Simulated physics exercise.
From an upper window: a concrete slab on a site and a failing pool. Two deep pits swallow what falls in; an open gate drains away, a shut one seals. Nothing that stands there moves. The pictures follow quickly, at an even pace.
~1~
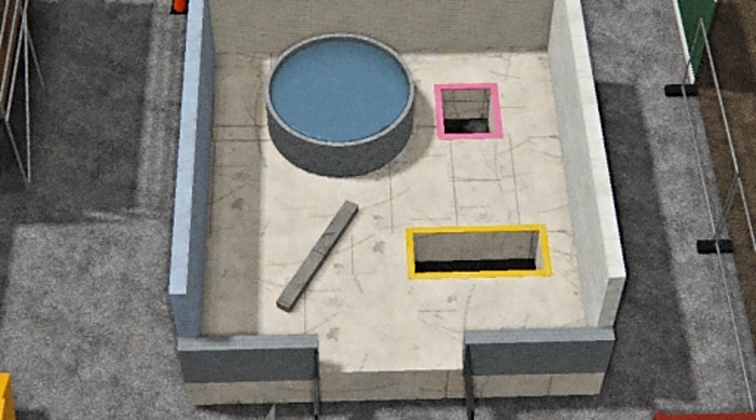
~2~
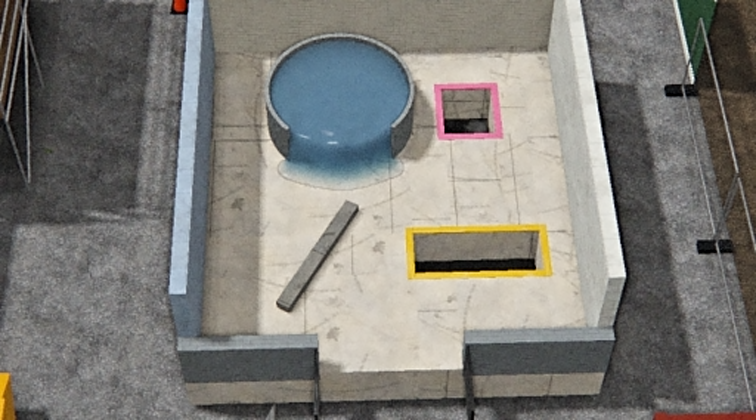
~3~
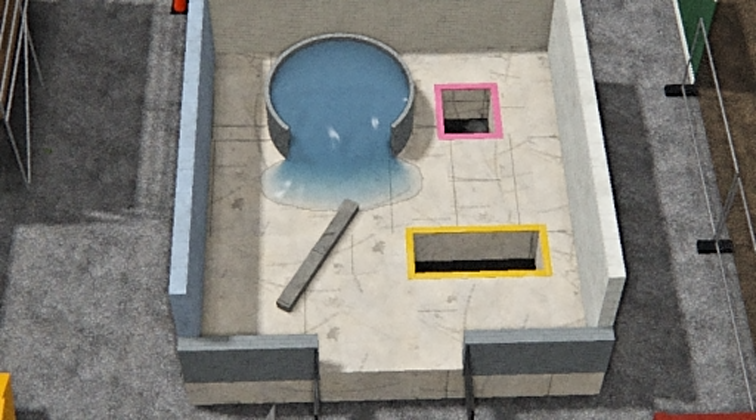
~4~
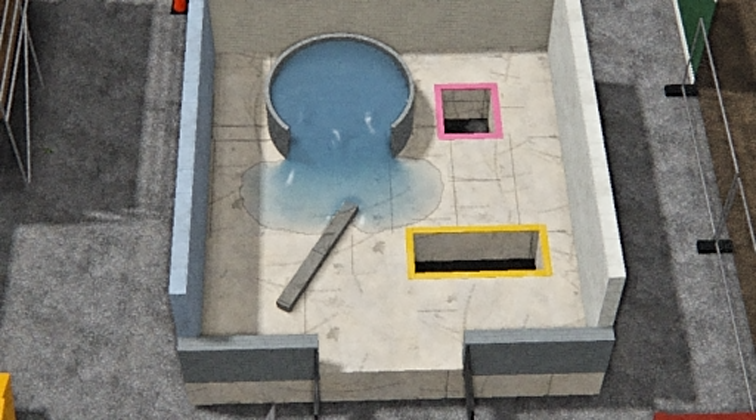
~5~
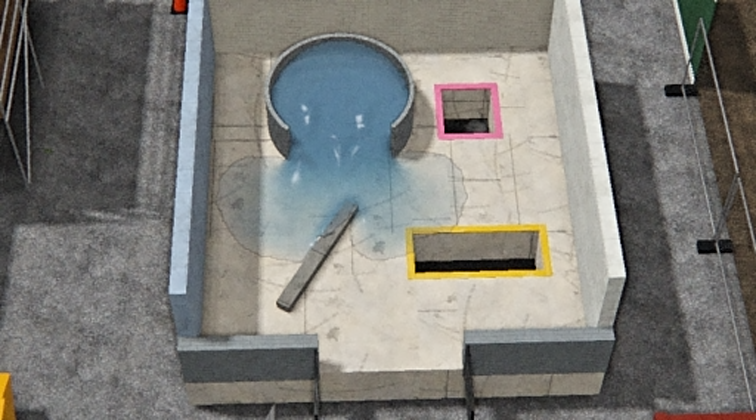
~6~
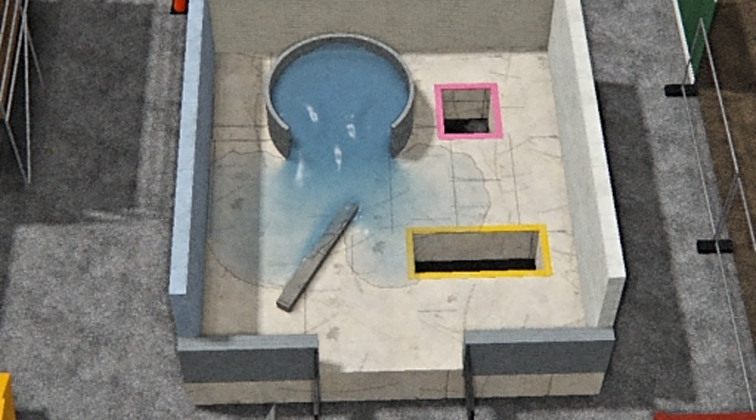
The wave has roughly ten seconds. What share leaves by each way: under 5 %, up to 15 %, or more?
One by one: The gate takes over 15 %; the pink pit takes under 5 %; the yellow pit takes over 15 %.
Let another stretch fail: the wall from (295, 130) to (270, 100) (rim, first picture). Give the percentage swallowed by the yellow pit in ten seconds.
Parts in a hundred: Yellow 14.
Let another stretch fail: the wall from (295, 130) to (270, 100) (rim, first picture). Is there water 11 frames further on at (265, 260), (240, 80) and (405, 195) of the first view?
In turn: Under water, flooded, clear.
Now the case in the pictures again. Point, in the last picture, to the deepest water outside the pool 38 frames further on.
Roughly at (573, 352).
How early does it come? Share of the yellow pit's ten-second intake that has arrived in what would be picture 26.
Near 40 in a hundred.
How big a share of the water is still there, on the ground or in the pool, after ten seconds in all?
Roughly 42 per cent.
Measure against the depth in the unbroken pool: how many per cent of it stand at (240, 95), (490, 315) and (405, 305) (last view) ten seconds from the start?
In turn 10, 6 and 4 in a hundred.
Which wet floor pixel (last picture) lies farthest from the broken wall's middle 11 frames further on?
Roughly at (538, 353).
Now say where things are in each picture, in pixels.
Still water in the pool at (340, 91), in the first picture.
The front is at (284, 164), out from the gap at (341, 163), in the second picture.
The front is at (266, 189), out from the gap at (341, 166), in the third picture.
The front is at (245, 193), out from the gap at (341, 167), in the fourth picture.
Water pours out at (341, 168) and has run to (240, 237), in the fifth picture.
The front is at (246, 276), out from the gap at (341, 168), in the sixth picture.
A moment on, water covers 45 % of the floor; the gate 0 %, the pink pit 0 %, the yellow pit 5 %.
Next, water covers 50 % of the floor; the gate 4 %, the pink pit 0 %, the yellow pit 11 %.
Then, water covers 55 % of the floor; the gate 11 %, the pink pit 0 %, the yellow pit 16 %.
Later, water covers 75 % of the floor; the gate 15 %, the pink pit 0 %, the yellow pit 26 %.
In the end, water covers 85 % of the floor; the gate 18 %, the pink pit 2 %, the yellow pit 38 %.
